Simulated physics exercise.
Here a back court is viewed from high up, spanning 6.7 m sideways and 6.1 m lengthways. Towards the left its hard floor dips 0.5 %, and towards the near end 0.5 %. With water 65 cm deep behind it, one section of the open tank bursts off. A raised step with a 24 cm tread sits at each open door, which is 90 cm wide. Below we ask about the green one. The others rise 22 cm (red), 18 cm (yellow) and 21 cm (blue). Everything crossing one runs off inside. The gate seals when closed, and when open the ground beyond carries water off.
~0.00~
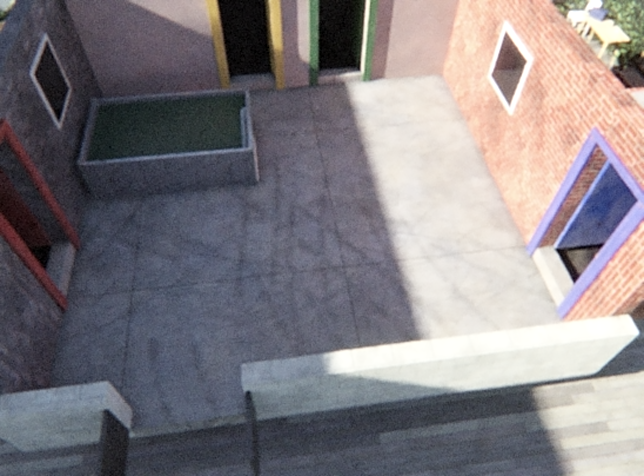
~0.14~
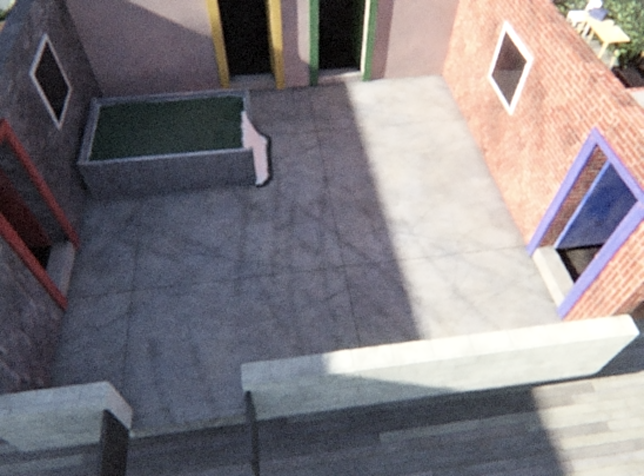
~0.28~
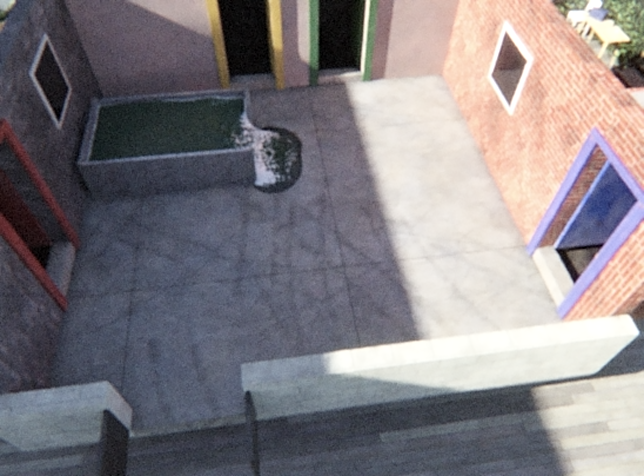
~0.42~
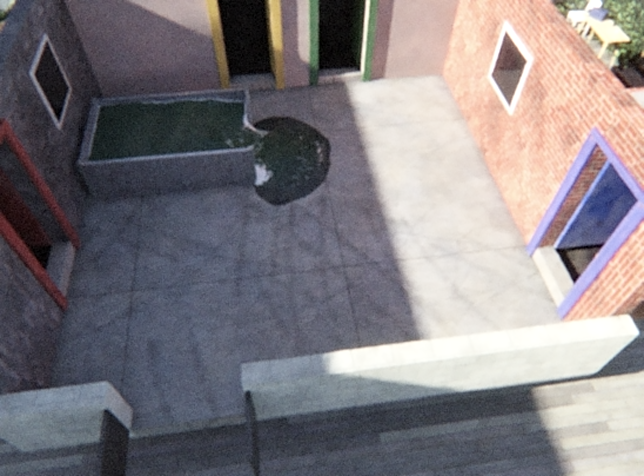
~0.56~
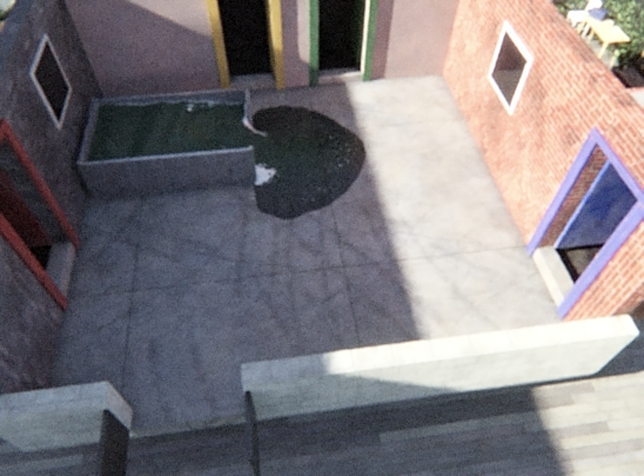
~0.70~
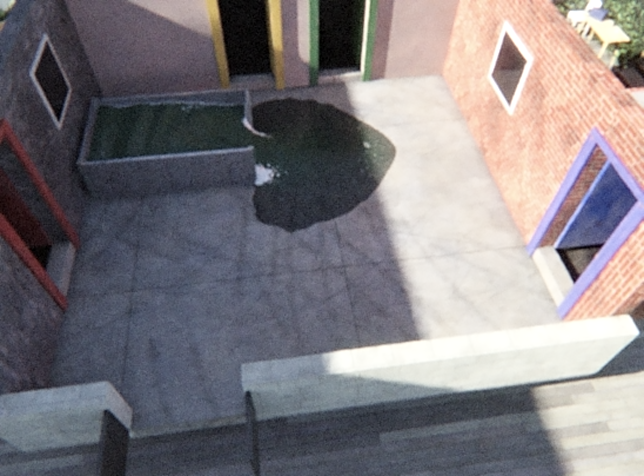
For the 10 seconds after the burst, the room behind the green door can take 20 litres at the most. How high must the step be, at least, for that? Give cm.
About 6.5 cm.
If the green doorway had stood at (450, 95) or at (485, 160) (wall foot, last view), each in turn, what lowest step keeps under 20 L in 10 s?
You'd want about 17 cm there first, then about 17 cm.
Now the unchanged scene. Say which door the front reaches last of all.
The red door.
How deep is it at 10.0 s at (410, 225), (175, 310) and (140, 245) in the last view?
First 5, then 3, then 6 cm.
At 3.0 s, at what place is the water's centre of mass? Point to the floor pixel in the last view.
The water is centred near (317, 166).
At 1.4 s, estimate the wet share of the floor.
Approximately 35 % of it.
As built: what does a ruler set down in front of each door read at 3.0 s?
Lab note, cm: Red 0; yellow 1; green 6; blue 14.
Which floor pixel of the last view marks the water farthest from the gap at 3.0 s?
Near pixel (576, 348).
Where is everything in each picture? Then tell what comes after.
Still water, 65 cm deep, in the open tank at (170, 127); the green door at (342, 36) is dry, in the first picture.
Water pours out at (251, 151) and has run 0.3 m, to (269, 176); about 6 cm deep outside, 65 cm at the back, in the second picture.
Water pours out at (251, 151) and has run 0.8 m, to (297, 151); about 10 cm deep outside, 65 cm at the back, in the third picture.
Water pours out at (251, 152) and has run 1.3 m, to (325, 154); about 7 cm deep outside, 65 cm at the back, in the fourth picture.
The gap is at (251, 152), the front 1.9 m out at (360, 155); the back of the open tank holds 65 cm, in the fifth picture.
The front is at (391, 152), 2.4 m from the gap at (251, 152); 4.8 m2 of floor is wet, 64 cm left at the back; the green door at (342, 36), 2.7 m from the gap, is still 0.9 m from the nearest water, in the sixth picture.
After 1.4 s water covers 35 % of the floor, deepest (33 cm) near (264, 164); 5 cm at the green door, 0 litres in over its 16 cm step.
After 3.0 s water covers 50 % of the floor, deepest (33 cm) near (576, 348); 6 cm at the green door, 0 litres in over its 16 cm step.
After 10.0 s water covers 95 % of the floor, deepest (14 cm) near (92, 173); 5 cm at the green door, 0 litres in over its 16 cm step.
At the green door as built, the water arrived by 1.2 s and peaked near 10 cm at 4.8 s.
Run again over the same 10 s with other heights there, 37 litres in over 5.5 cm, 12 litres over 7.5 cm. The limit of 20 litres is kept from about 6.5 cm up.
